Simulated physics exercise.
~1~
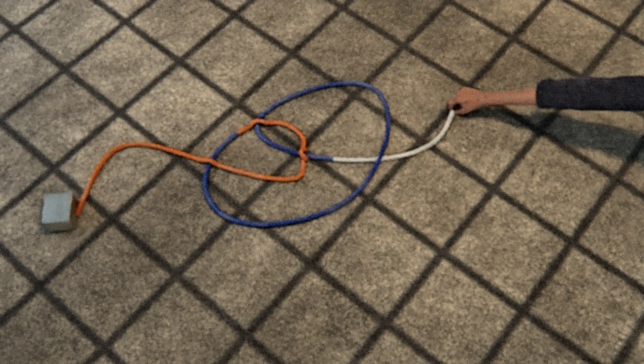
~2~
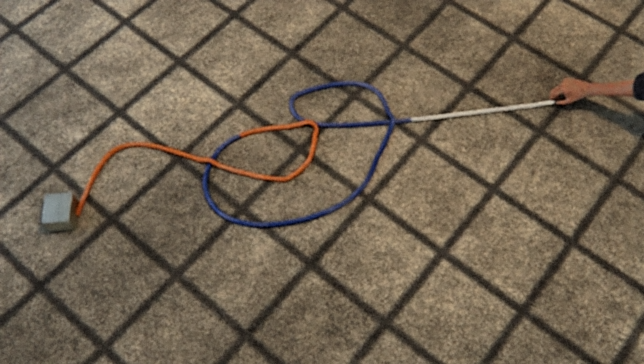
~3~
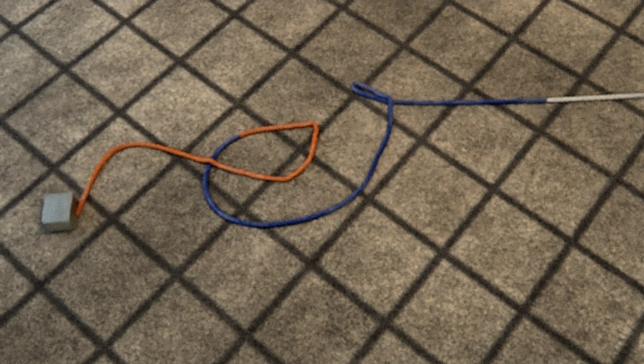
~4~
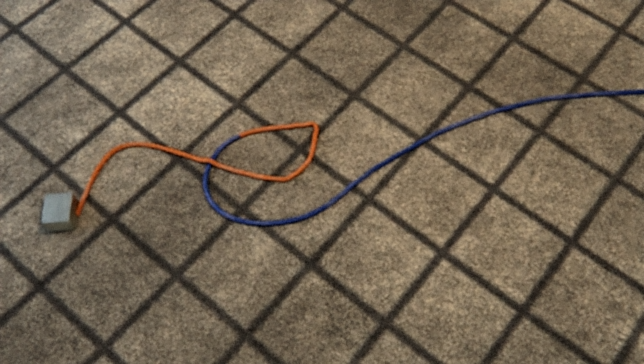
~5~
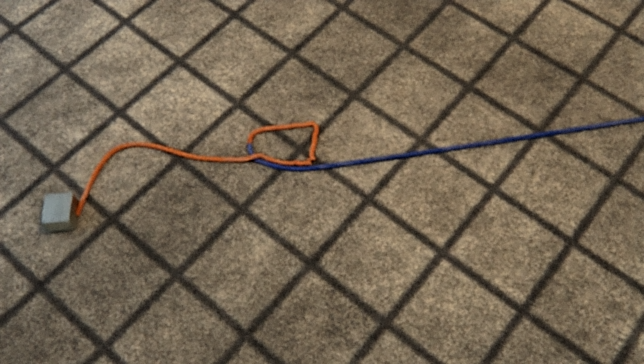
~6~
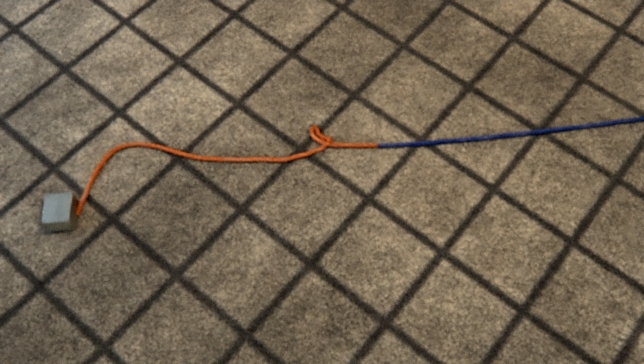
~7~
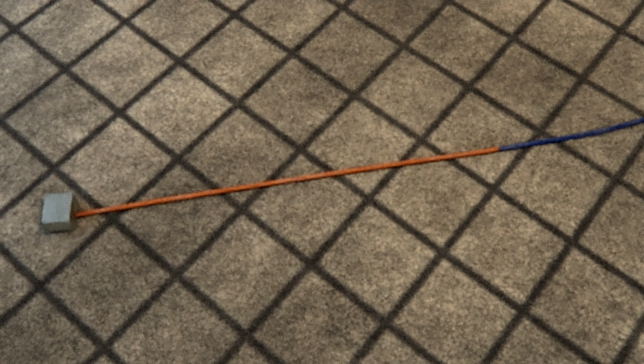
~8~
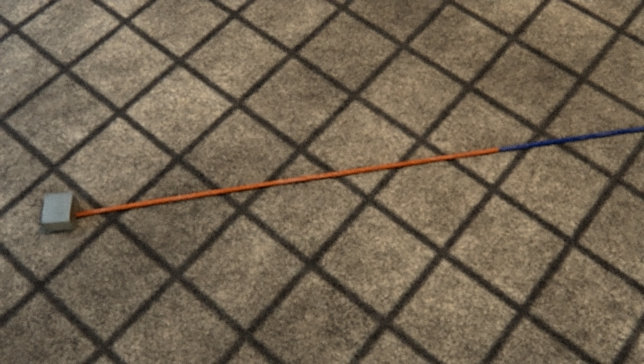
A rope of orange, blue and white sections lies in loose loops on a carpet with a dark diamond pattern, its orange end fixed to a small grey block at the left. A hand in a dark sleeve holds the white end and draws it to the right, soon leaving view. The upper blue loop shrinks and opens out, and the white section follows the hand out of sight. The remaining loop narrows to a small orange kink, which then slips open without knotting. Finally the rope lies still in one straight line, orange then blue, stretching from the block to the right edge.
